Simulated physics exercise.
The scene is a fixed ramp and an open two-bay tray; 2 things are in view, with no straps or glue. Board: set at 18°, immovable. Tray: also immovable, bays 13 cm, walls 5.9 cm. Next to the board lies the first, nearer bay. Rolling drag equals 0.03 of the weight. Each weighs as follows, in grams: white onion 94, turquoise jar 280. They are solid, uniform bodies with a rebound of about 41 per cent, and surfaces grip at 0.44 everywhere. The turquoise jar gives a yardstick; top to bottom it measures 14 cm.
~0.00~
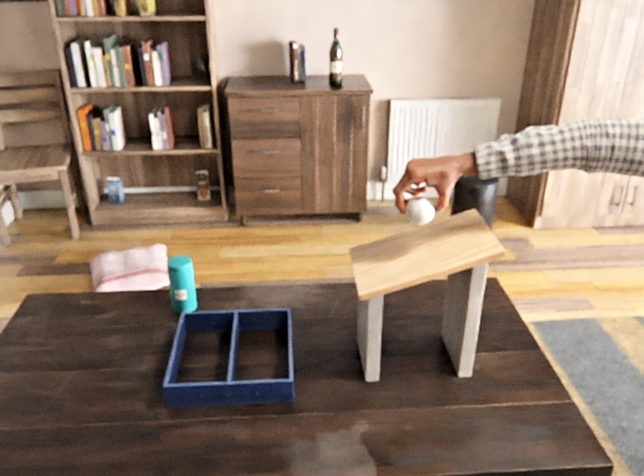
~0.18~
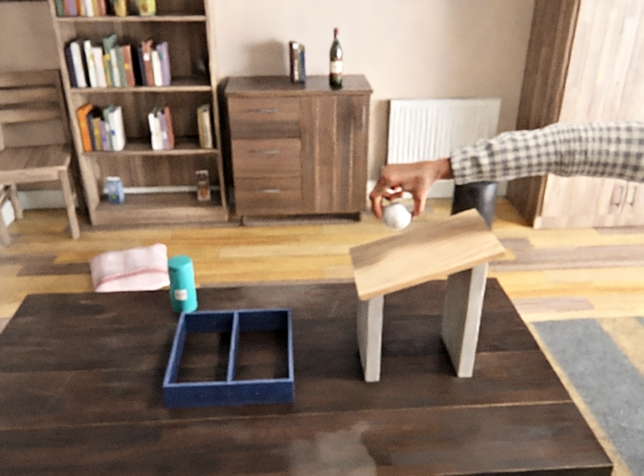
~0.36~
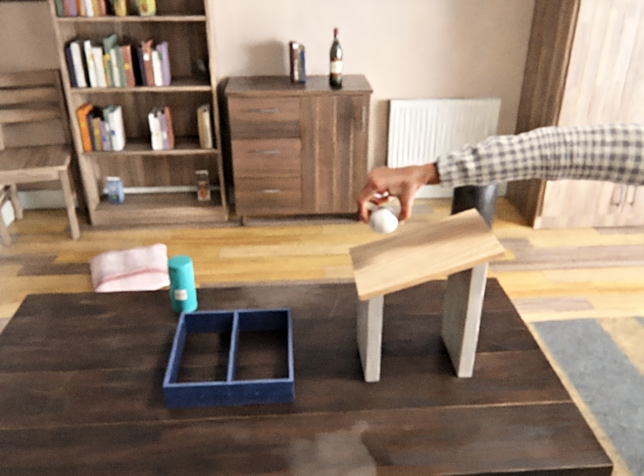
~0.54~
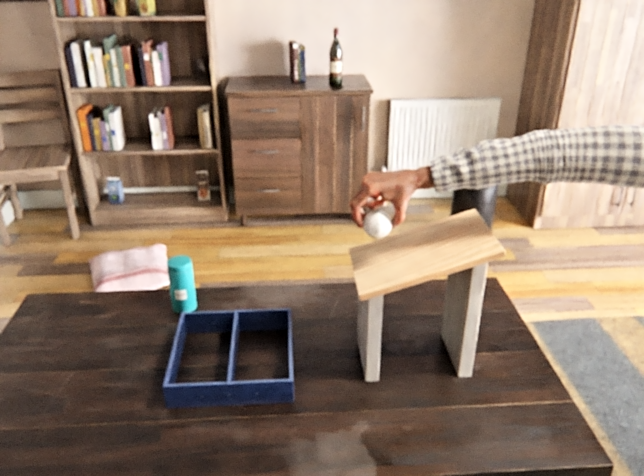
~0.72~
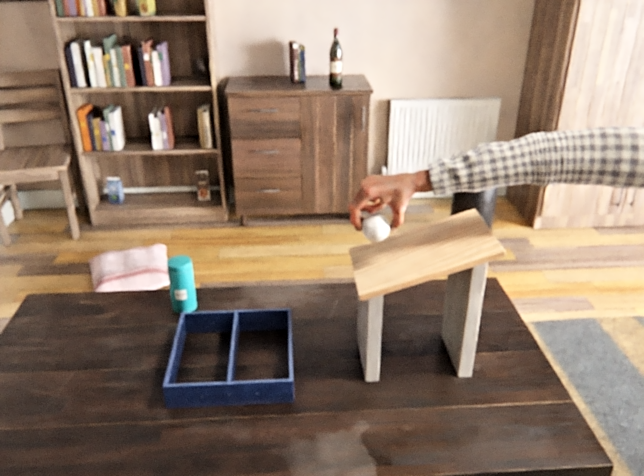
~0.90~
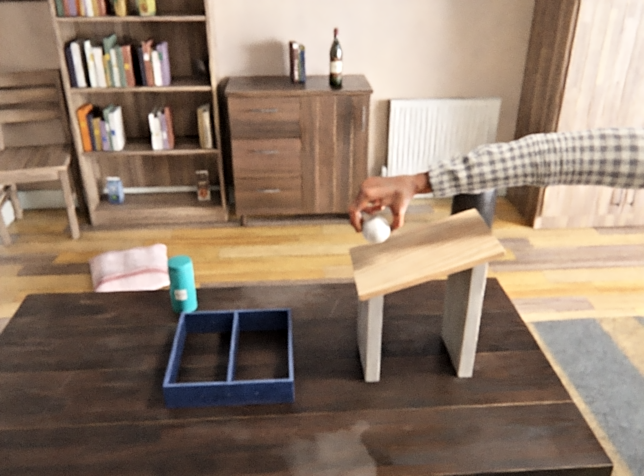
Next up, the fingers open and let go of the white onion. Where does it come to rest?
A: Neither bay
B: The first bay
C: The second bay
A.
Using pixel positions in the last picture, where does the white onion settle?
It comes to rest near (343, 349).
After 1.30 s, white onion near (338, 268).
After 1.50 s, it is outside the bays; white onion near (312, 344).
At rest (2.4 s), it is outside the bays; turquoise jar in place, give or take 4 cm. Seen from the same camera at the end, white onion near (343, 350).
